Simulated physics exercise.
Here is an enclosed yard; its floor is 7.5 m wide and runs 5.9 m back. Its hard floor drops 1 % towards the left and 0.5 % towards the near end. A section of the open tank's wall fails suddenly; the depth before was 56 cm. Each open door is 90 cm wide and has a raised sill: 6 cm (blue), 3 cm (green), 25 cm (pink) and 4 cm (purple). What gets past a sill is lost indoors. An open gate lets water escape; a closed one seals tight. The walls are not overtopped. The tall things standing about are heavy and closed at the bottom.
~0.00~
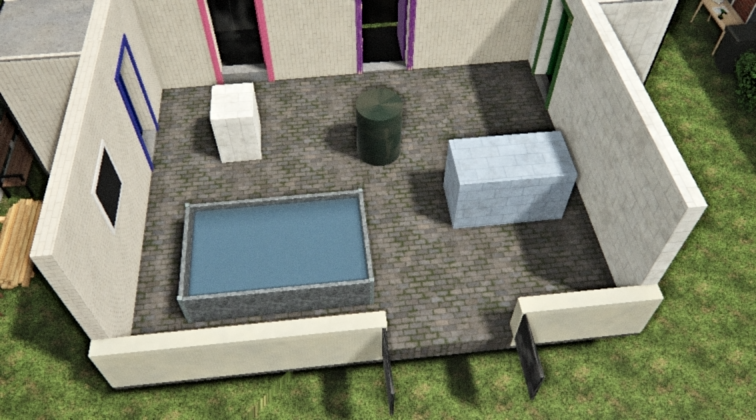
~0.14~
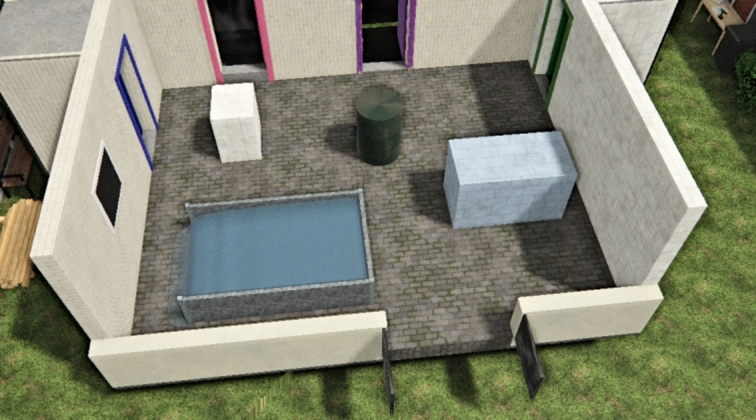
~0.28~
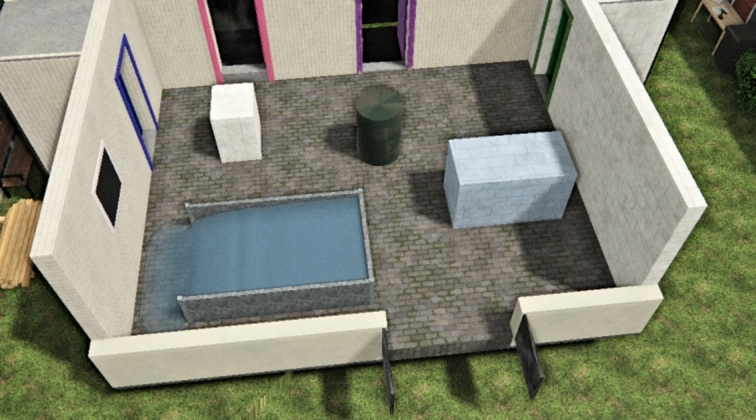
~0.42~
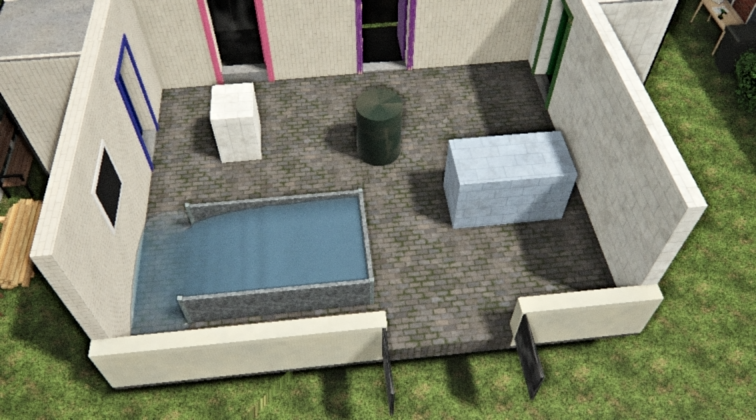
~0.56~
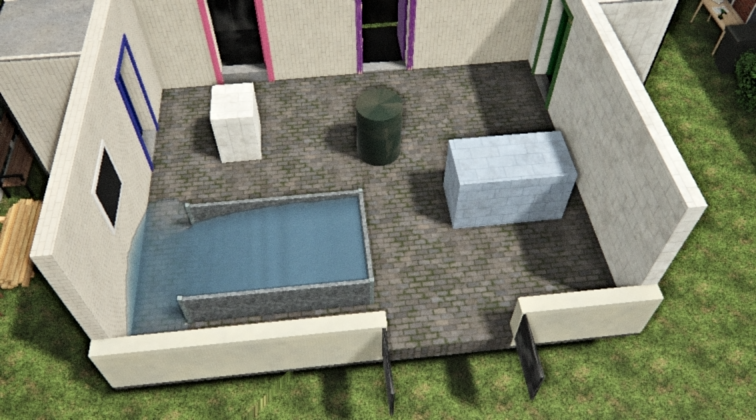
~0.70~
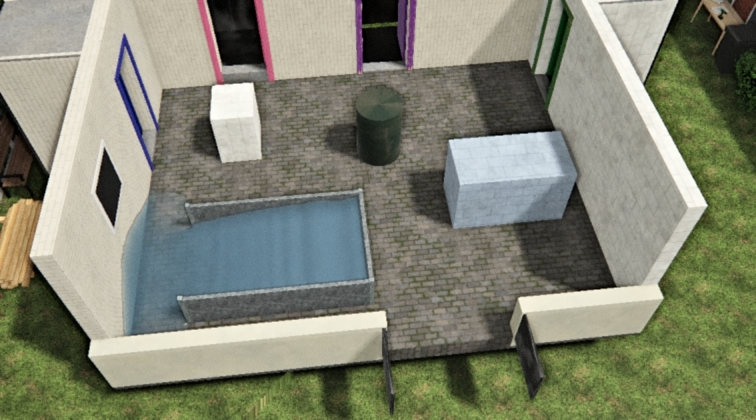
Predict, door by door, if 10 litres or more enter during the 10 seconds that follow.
The water let in: At the blue door it passes the limit; at the green door it exceeds the limit; at the pink door it does not reach the limit; at the purple door it stays under the limit.
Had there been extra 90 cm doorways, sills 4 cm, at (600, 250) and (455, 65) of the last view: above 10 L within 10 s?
In that order: Above, under.
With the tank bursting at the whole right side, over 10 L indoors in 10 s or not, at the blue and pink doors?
Against that limit: Blue under, pink below.
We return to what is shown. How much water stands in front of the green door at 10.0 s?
Some 5.5 cm.
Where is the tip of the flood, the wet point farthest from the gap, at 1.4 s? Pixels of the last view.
Near (157, 132).
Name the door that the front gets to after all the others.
It is the green one.
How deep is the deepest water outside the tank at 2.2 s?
Roughly 48 cm.
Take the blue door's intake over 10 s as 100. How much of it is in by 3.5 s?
About 5 per cent.
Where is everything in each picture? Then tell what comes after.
In the first picture, the open tank at (277, 245) is whole and still, 56 cm deep.
In the second picture, the front is at (185, 324), 0.9 m from the gap at (192, 265); 0.4 m2 of floor is under water; 56 cm left at the back of the open tank.
In the third picture, water pours out at (193, 267) and has run 1.1 m, to (167, 228); typically 10 cm deep outside, 56 cm at the open tank's back.
In the fourth picture, the front is at (146, 224), 1.4 m from the gap at (193, 267); 1.9 m2 of floor is under water; 56 cm left at the back of the open tank.
In the fifth picture, water pours out at (193, 268) and has run 1.7 m, to (148, 207); typically 14 cm deep outside, 56 cm at the open tank's back.
In the sixth picture, the front is at (150, 194), 2.0 m from the gap at (193, 268); 2.2 m2 of floor is under water; 56 cm left at the back of the open tank.
After 1.4 s water covers 10 % of the floor and is deepest (53 cm) near (130, 351); blue door 4 cm at the sill, 0 L in, green door not reached, pink door not reached, purple door not reached.
After 2.2 s water covers 25 % of the floor and is deepest (48 cm) near (128, 363); blue door 8 cm at the sill, 0 L in, green door not reached, pink door not reached, purple door not reached.
After 3.5 s water covers 40 % of the floor and is deepest (28 cm) near (128, 363); blue door 7 cm at the sill, 2 L in, green door not reached, pink door 15 cm at the sill, 0 L in, purple door not reached.
After 6.0 s water covers 75 % of the floor and is deepest (15 cm) near (128, 363); blue door 10 cm at the sill, 15 L in, green door not reached, pink door 9 cm at the sill, 0 L in, purple door 3 cm at the sill, 0 L in.
After 10.0 s water covers 95 % of the floor and is deepest (13 cm) near (128, 363); blue door 9 cm at the sill, 58 L in, green door 5 cm at the sill, 32 L in, pink door 6 cm at the sill, 0 L in, purple door 2 cm at the sill, 0 L in.
